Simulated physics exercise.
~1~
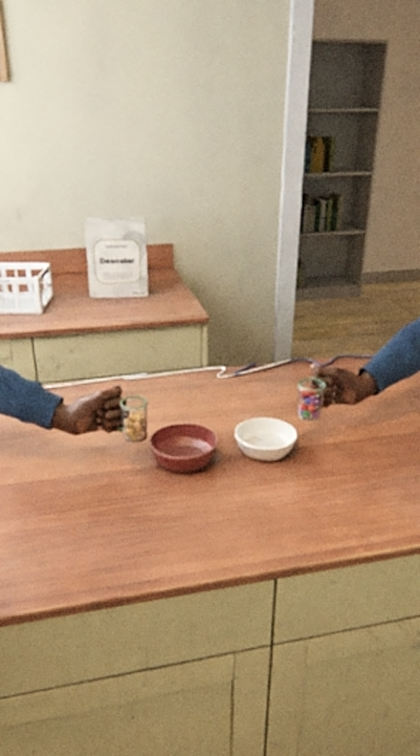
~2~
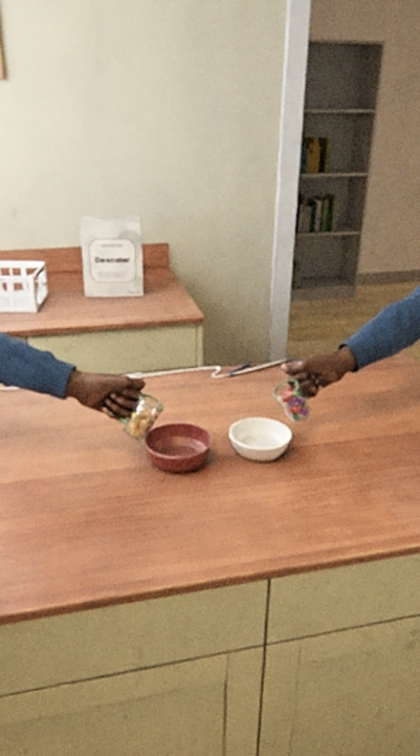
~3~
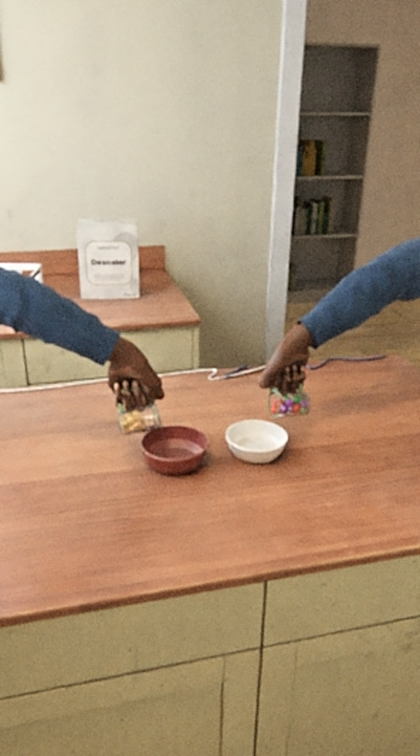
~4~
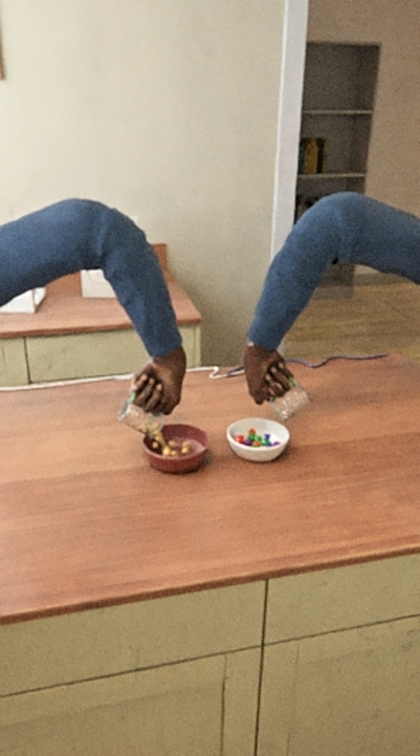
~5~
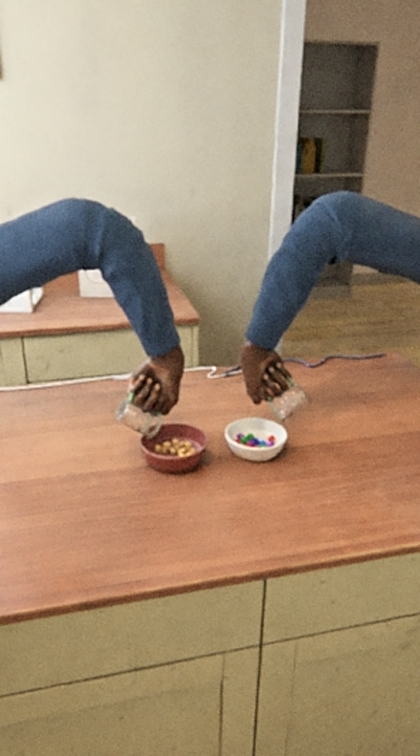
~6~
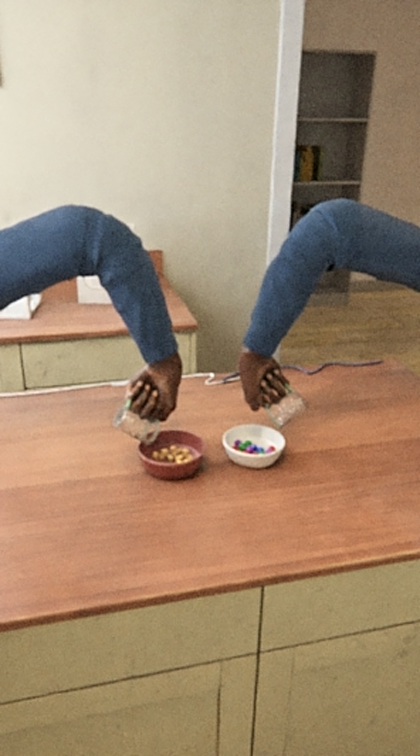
On a wooden kitchen counter, two hands in blue sleeves brought small glass cups toward a dark red bowl and a white one, then tipped them upside down, pouring yellowish pieces into the left bowl and colourful ones into the right, with none spilled.
